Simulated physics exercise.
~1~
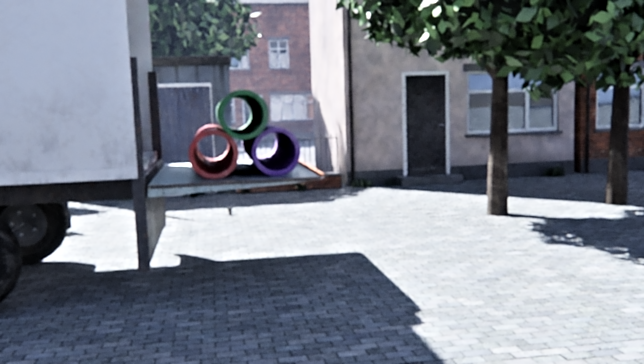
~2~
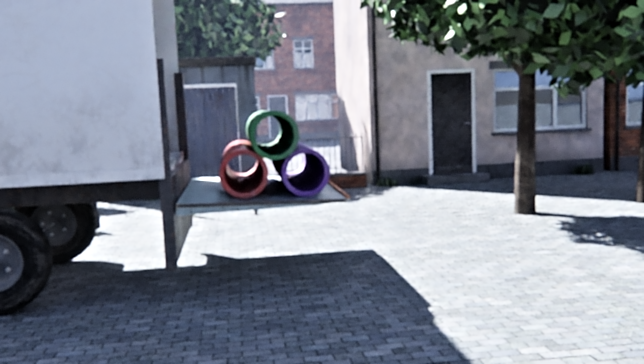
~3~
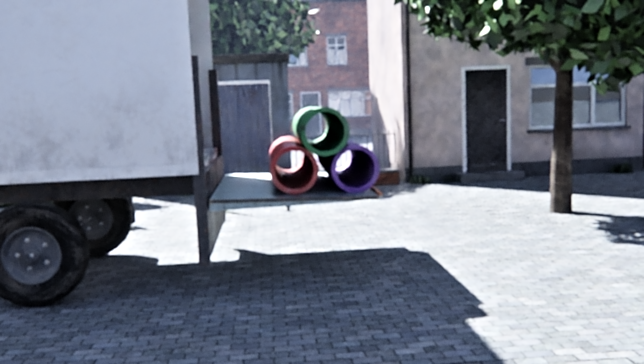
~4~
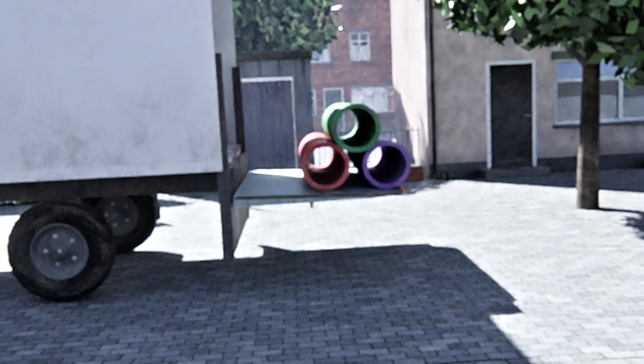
Stacked red, purple and green pipes riding a lorry's lift down slightly, then rolling a little right and staying aboard, green on top.
